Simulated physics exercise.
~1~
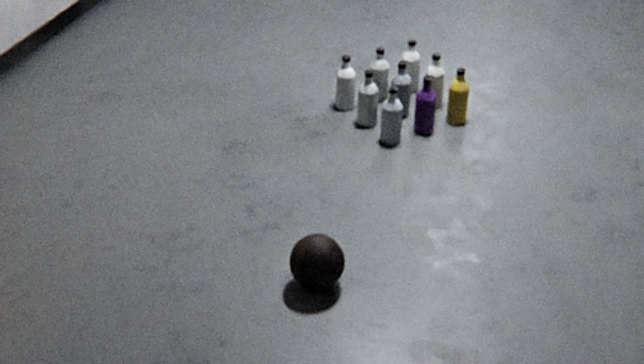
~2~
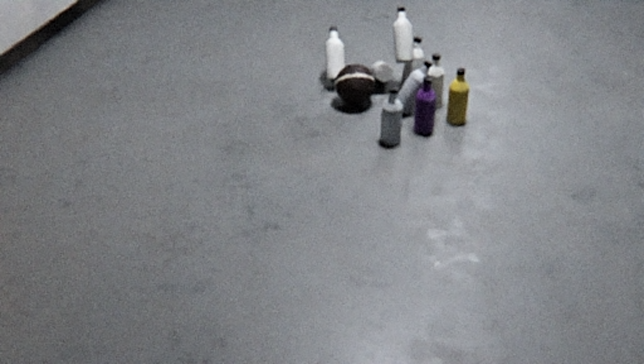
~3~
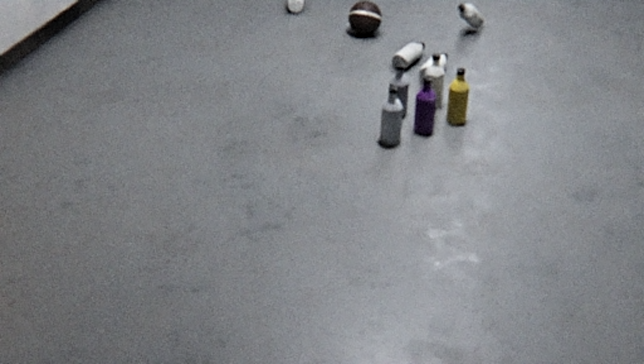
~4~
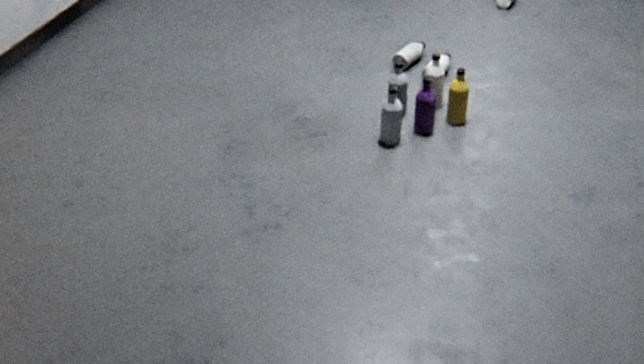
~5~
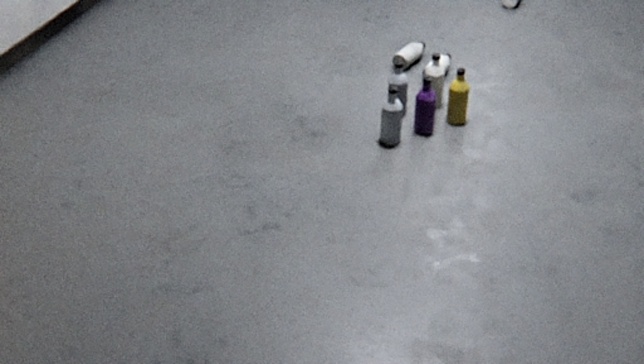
To begin with, a dark ball rolls across a grey floor toward a cluster of capped bottles, most of them pale, with one purple and one yellow. It strikes the left side of the group, knocking into several pale bottles and tipping some of them. The ball keeps rolling toward the far edge while pale bottles scatter, one to the left and another to the right. Soon the ball passes out of view. At the end, the purple and yellow bottles still stand in place beside a few pale ones, with toppled bottles lying behind them and another at the far edge.
